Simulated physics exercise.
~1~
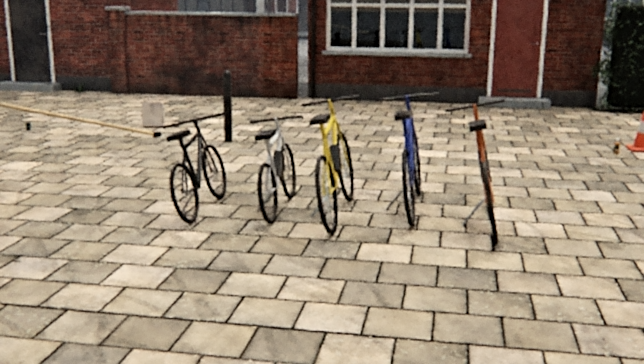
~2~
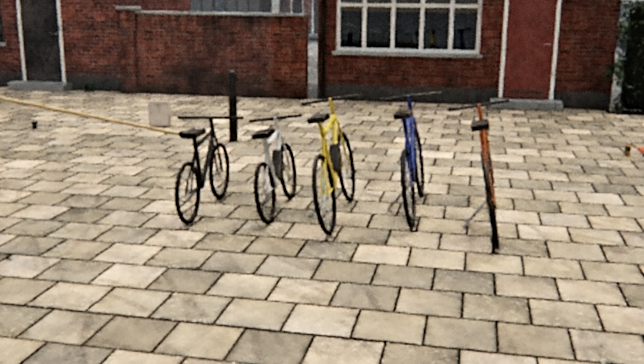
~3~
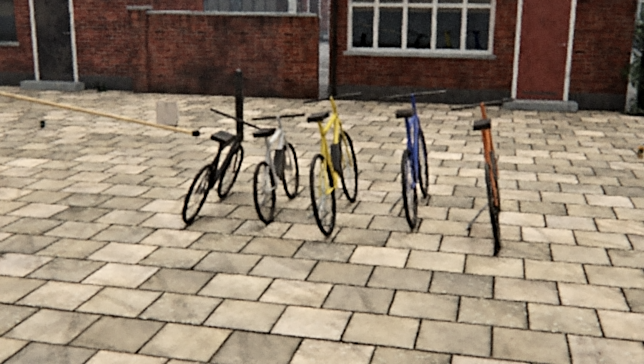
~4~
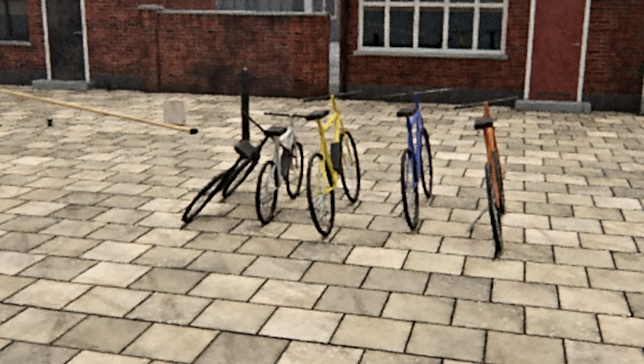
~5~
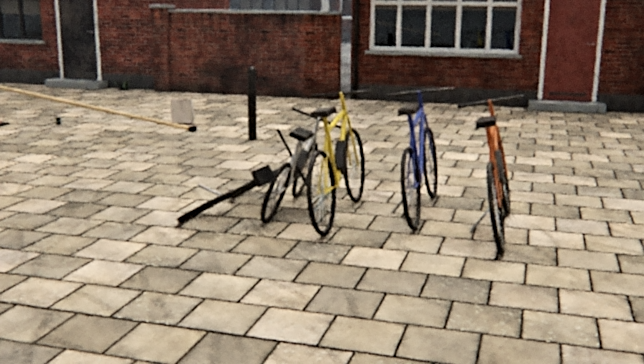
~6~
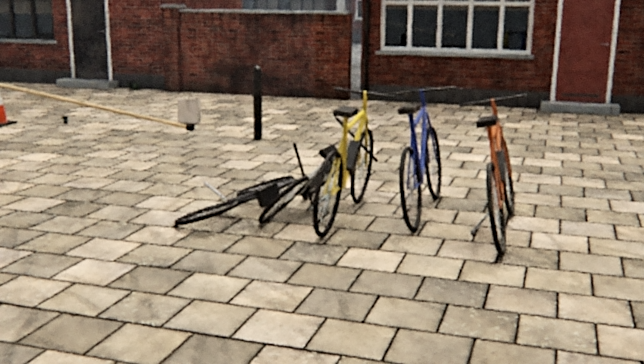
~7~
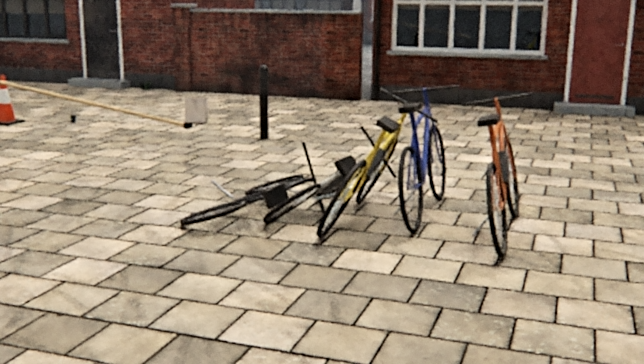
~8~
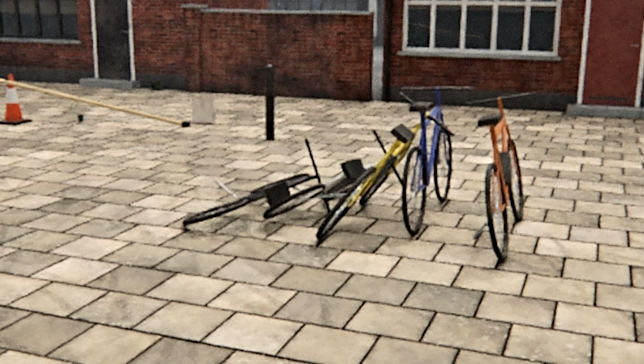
Bicycles in a row topple rightward until the yellow one leans and two stay standing.
